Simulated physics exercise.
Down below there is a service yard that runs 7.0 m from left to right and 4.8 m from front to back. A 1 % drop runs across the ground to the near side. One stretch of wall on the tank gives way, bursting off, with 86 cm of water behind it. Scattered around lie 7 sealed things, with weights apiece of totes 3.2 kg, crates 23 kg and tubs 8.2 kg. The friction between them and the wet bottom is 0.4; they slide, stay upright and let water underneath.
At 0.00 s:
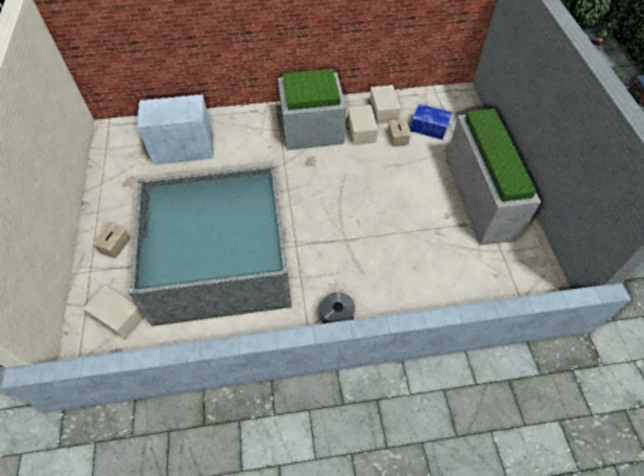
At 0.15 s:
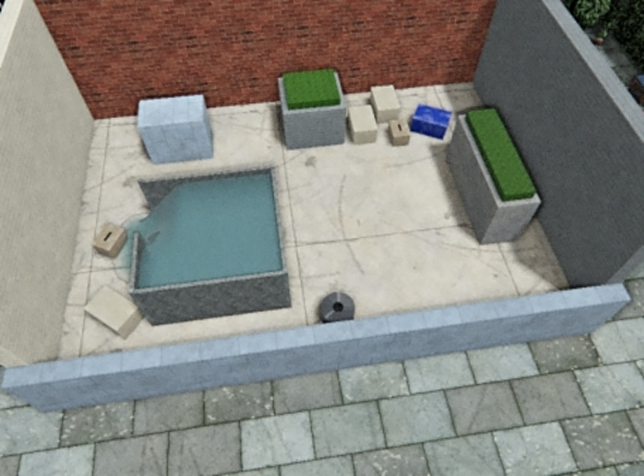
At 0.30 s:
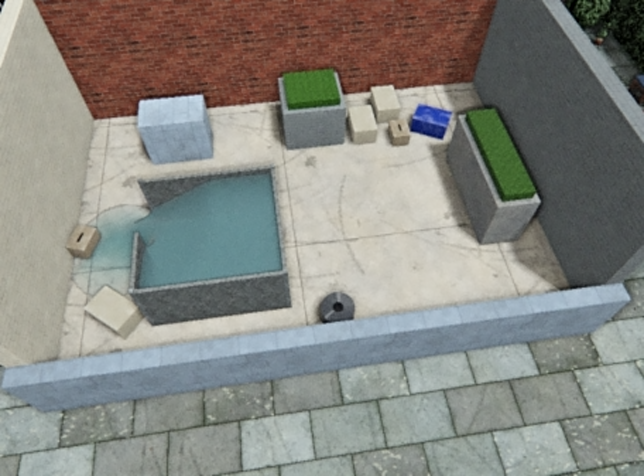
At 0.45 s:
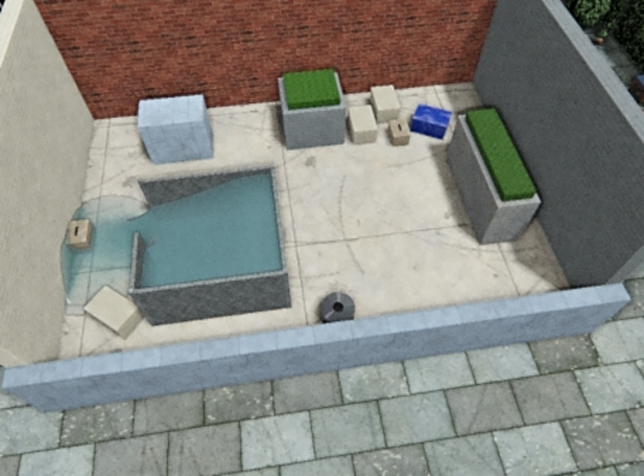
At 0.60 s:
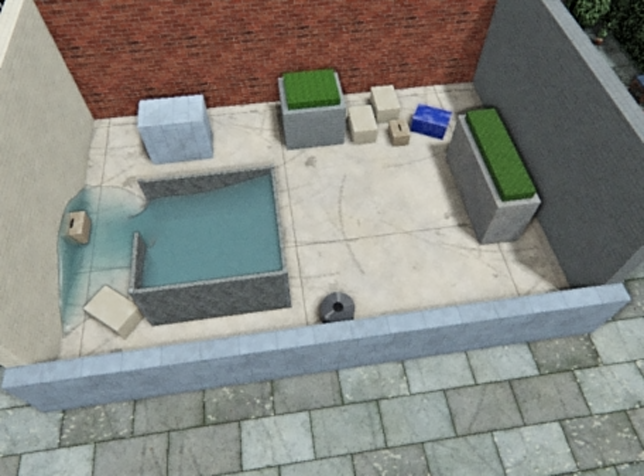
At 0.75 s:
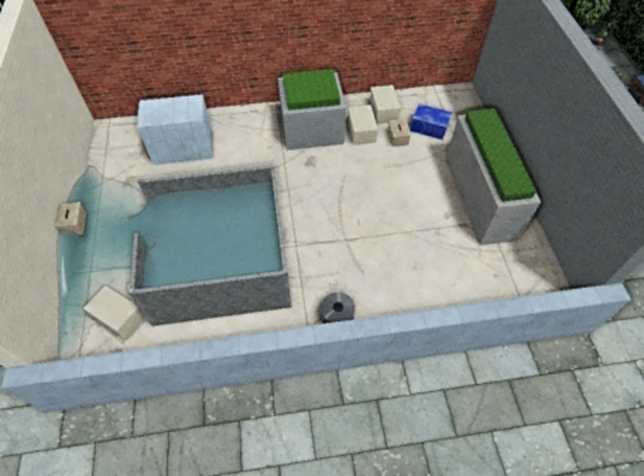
Water burst out through a gap in the left side of the square tank, pushed a small tan box over to the left wall, and spread along it while everything else stayed put.
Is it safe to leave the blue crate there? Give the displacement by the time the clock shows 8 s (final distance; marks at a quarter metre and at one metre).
As for the blue crate, it stays about where it started.
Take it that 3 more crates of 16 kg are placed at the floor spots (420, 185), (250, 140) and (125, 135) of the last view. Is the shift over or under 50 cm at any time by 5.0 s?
First inside the limit, then outside the limit, then outside the limit.
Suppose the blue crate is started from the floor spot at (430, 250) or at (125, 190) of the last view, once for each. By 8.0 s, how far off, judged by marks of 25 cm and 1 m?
At the first spot it keeps its position; at the second it winds up far off.
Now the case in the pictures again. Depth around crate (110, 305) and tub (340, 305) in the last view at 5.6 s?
Depth approx. 13 cm / 8 cm.
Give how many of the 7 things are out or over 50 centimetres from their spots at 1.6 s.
I make it 1 by then.
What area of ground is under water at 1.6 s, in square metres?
Around 9.0 m2 of it.
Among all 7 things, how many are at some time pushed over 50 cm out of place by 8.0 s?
My count gives 4.
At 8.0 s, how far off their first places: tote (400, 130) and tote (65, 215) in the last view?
In that order: 140 cm, 350 cm.
After 1.6 s the blue crate is near (432, 115), 0.0 m from its start, aground; 1 afloat.
After 3.6 s the blue crate is near (432, 115), 0.0 m from its start, aground; 2 afloat.
After 5.6 s the blue crate is near (432, 115), 0.0 m from its start, aground; 2 afloat.
After 8.0 s the blue crate is near (432, 115), 0.0 m from its start, aground; 2 afloat.
